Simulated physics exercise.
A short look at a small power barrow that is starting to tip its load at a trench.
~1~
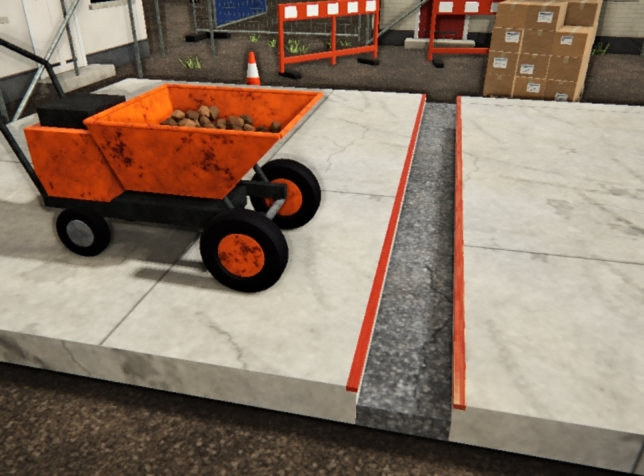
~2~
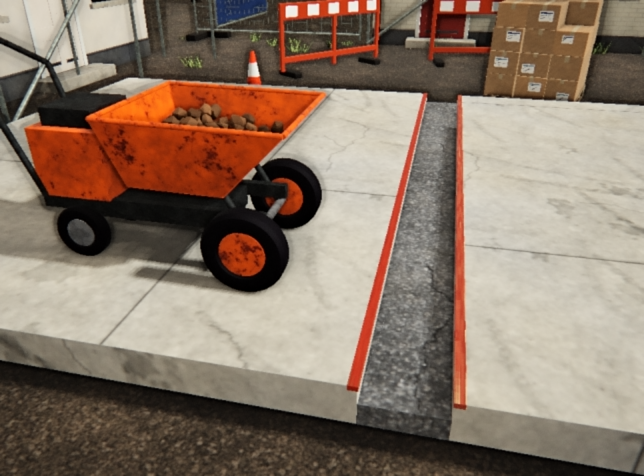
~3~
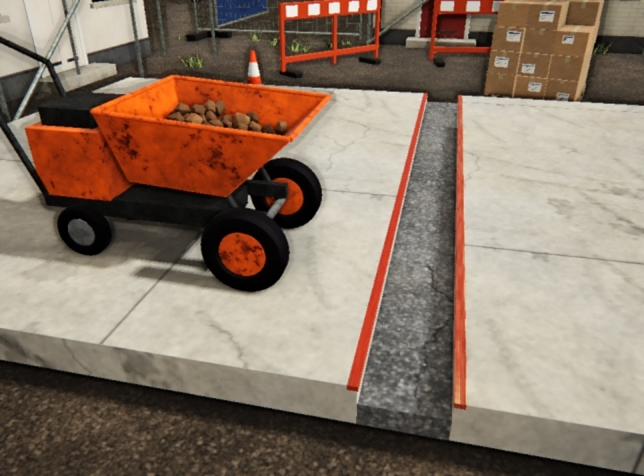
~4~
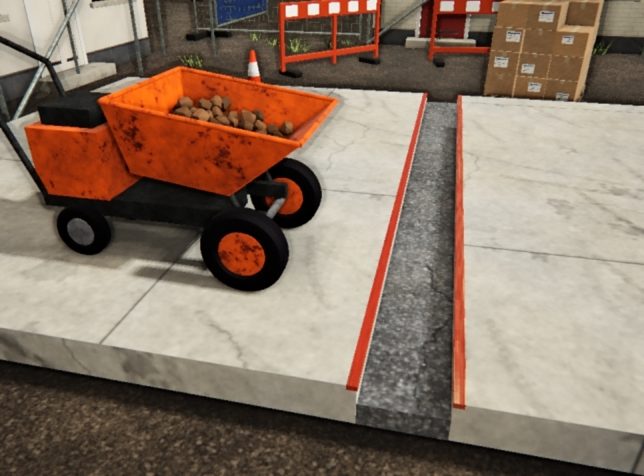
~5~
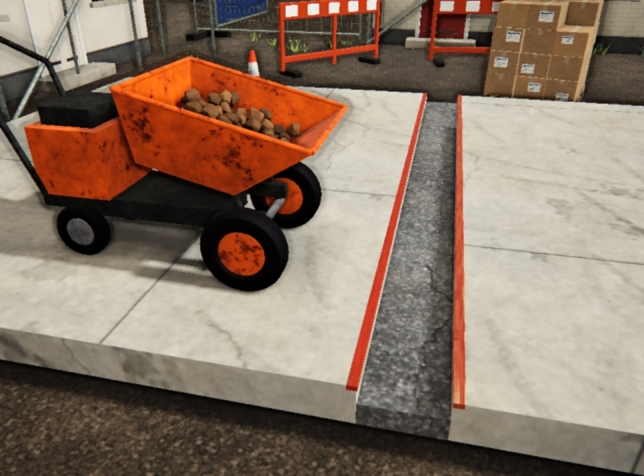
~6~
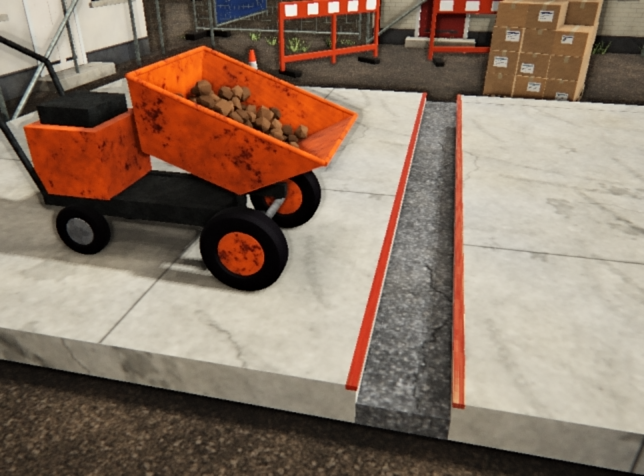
An orange skip loaded with brown clods rises and tilts right beside a shallow trench.
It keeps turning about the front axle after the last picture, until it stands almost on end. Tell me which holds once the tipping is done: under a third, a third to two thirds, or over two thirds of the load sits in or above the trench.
Pretty sure the trench share falls in the top band, so past two thirds.
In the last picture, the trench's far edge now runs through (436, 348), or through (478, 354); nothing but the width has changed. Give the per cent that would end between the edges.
You'd get 70 % in the first case and 90 % in the second.
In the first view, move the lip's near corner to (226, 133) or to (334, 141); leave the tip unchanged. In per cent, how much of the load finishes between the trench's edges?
The first gives close to 60 per cent and the second 40 per cent.
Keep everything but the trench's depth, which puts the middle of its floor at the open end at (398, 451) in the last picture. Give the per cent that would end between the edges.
The share would be close to 100 percent.
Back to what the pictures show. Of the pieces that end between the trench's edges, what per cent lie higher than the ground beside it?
I'd put it near 40 in a hundred.
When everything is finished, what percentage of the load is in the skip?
0 in a hundred, roughly.
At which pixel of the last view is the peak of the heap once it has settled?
Roughly at (420, 254).
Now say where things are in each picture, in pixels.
Lip of the skip near (280, 137), level; top of the load near (187, 139), clay clods; first edge of the trench near (364, 339); far edge near (460, 352), the trench over half as wide as the skip, and shallow for its width, in the first frame.
Lip of the skip near (283, 137), level; top of the load near (189, 137), in the second frame.
Lip of the skip near (290, 140), tipped barely; top of the load near (193, 134), in the third frame.
Lip of the skip near (299, 145), tipped a little; top of the load near (185, 125), in the fourth frame.
Lip of the skip near (312, 153), tipped a little; top of the load near (193, 118), in the fifth frame.
Lip of the skip near (325, 164), tipped clearly; top of the load near (204, 111); first edge of the trench near (363, 337); far edge near (459, 351), in the sixth frame.
Shortly afterwards, skip tipped steeply; the whole lot in the skip.
Next, skip tipped right over; the bulk in the skip; near a quarter in or heaped over the trench; only a few falling.
Some moments later, skip tipped right over; a little in the skip; only a few short of the trench; the bulk in or heaped over the trench; a little beyond it.
In the end, skip tipped right over; only a few in the skip; only a few short of the trench; the bulk in or heaped over the trench; a little beyond it.
